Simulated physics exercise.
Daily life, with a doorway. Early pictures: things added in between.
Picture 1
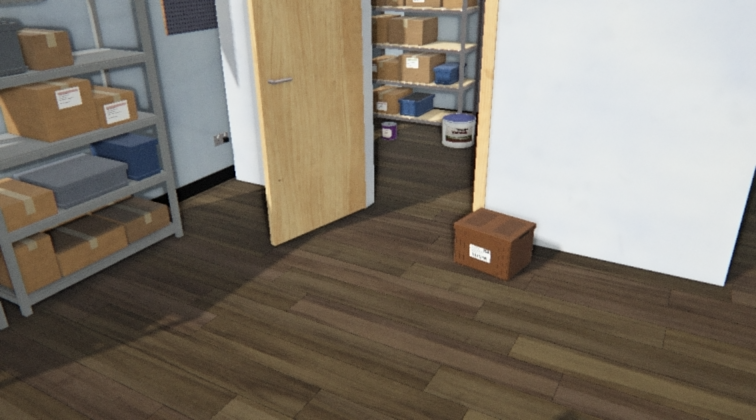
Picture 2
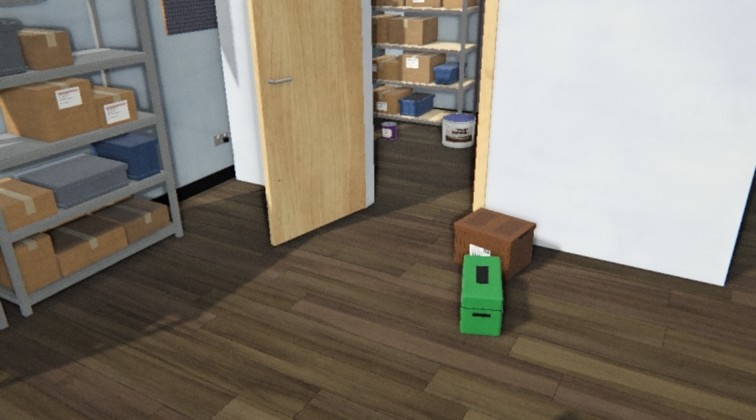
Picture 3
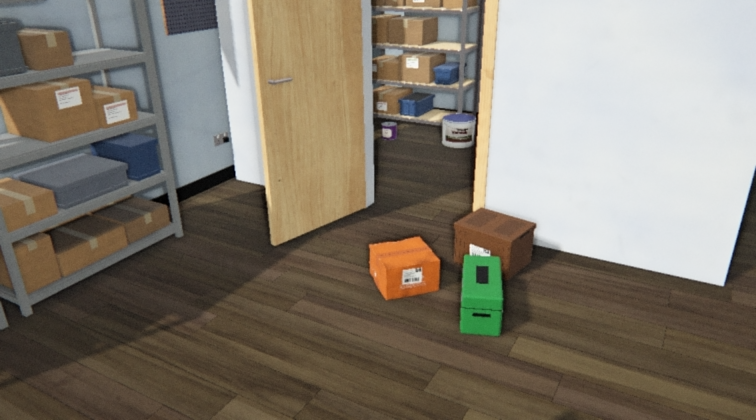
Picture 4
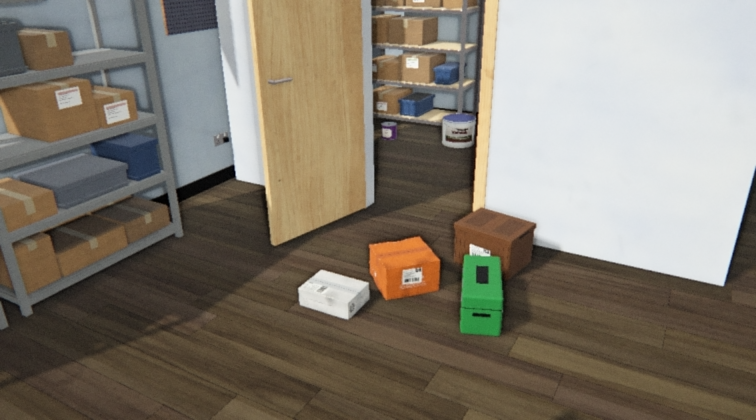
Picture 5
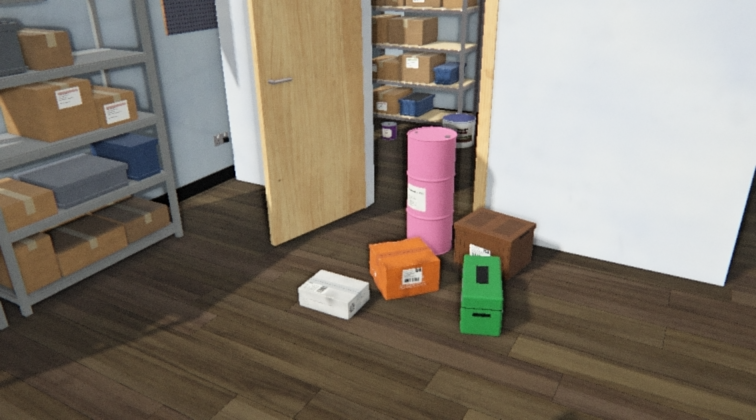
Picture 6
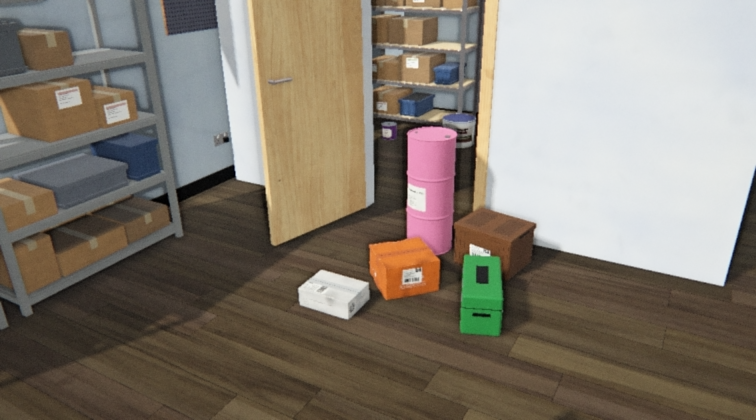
A door stands open and still as green, orange, white and pink items appear beside a brown box.
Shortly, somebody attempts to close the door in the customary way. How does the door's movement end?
You can tell the door won't budge further before the frame.
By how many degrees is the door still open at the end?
Open angle: About 35°.
Then, 0.50 s after the last picture, door at 92°.
Then, 0.90 s after the last picture, door at 68°.
Then, 1.10 s after the last picture, door at 53°.
Then, 1.40 s after the last picture, door at 35°; pink drum slid a little near (435, 191).
At rest, door at 33°; all 5 in place. Seen from the same camera at the end, pink drum near (437, 190).
